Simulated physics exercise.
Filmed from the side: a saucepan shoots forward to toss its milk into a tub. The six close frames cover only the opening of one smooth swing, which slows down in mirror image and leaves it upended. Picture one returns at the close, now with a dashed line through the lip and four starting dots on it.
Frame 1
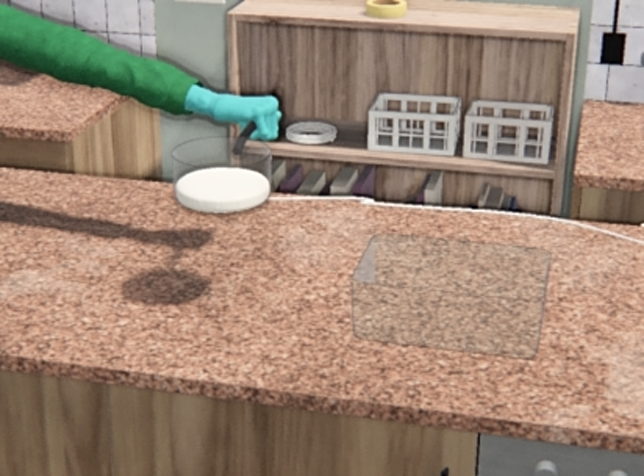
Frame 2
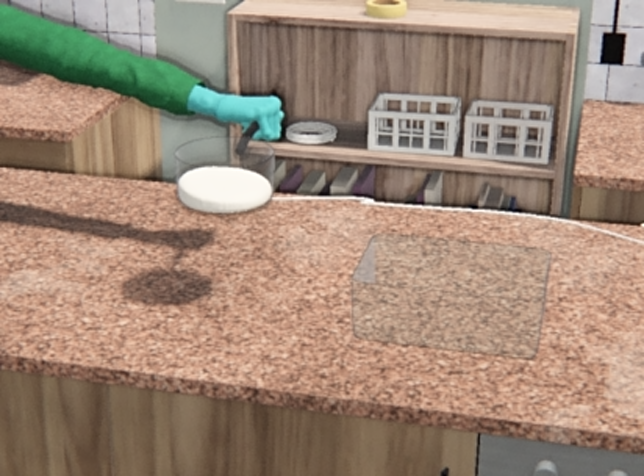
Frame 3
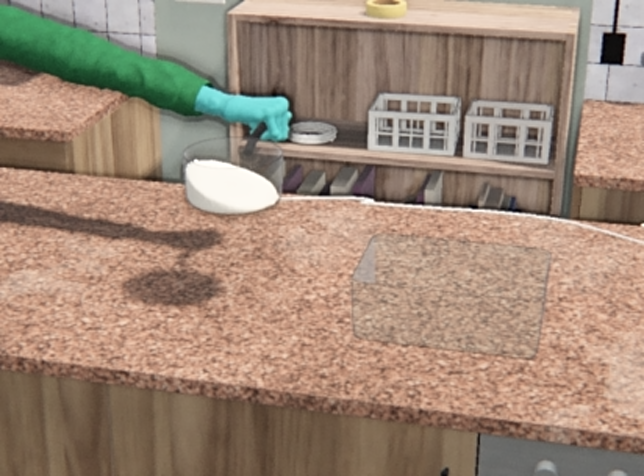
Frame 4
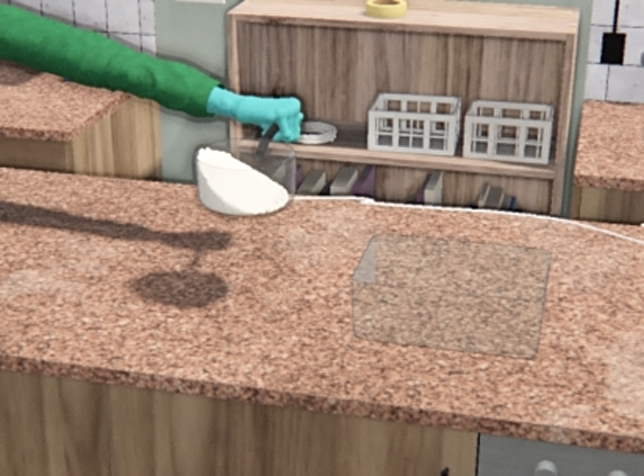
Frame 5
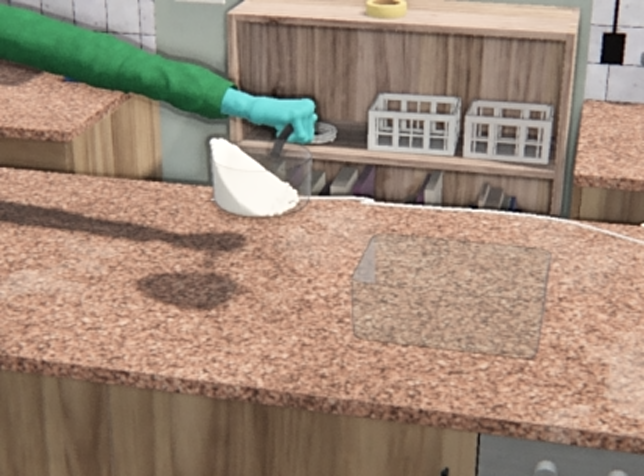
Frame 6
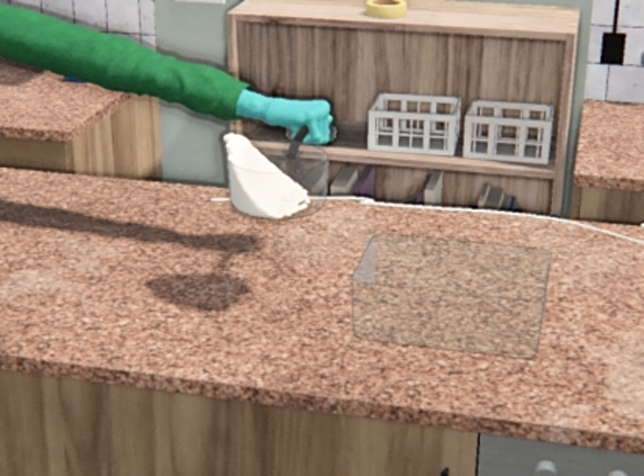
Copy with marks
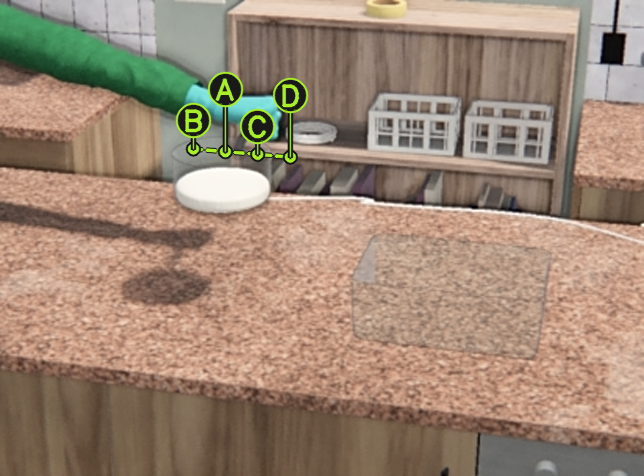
Above a speckled counter, a gloved hand moves a clear saucepan right, and its milk tilts steeply.
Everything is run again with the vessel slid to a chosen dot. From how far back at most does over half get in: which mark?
Dot D just does it.
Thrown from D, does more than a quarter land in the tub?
Yes.
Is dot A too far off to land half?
Yes, that goes wrong.
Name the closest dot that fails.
That is dot C.
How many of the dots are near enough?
One.
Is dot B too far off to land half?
Yes, that goes wrong.
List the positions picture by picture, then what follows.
Upright, lip at (268, 155); tub from (353, 336) to (538, 358); nothing has left yet.
Upright, lip at (271, 155); nothing has left yet.
Upright, lip at (279, 156); nothing has left yet.
Upright, lip at (292, 157); nothing has left yet.
Upright, lip at (308, 158); milk is over the rim, down to (222, 151).
Upright, lip at (325, 160); milk is over the rim, down to (246, 153).
On the marked copy, A at (225, 151); B at (193, 148); C at (257, 154); D at (290, 157).
For dot A, about 14 % lands in the tub, 80 % falls short and 6 % goes beside or beyond.
For dot B, about 9 % lands in the tub, 89 % falls short and 3 % goes beside or beyond.
For dot C, about 21 % lands in the tub, 69 % falls short and 10 % goes beside or beyond.
For dot D, about 86 % lands in the tub, 4 % falls short and 10 % goes beside or beyond.
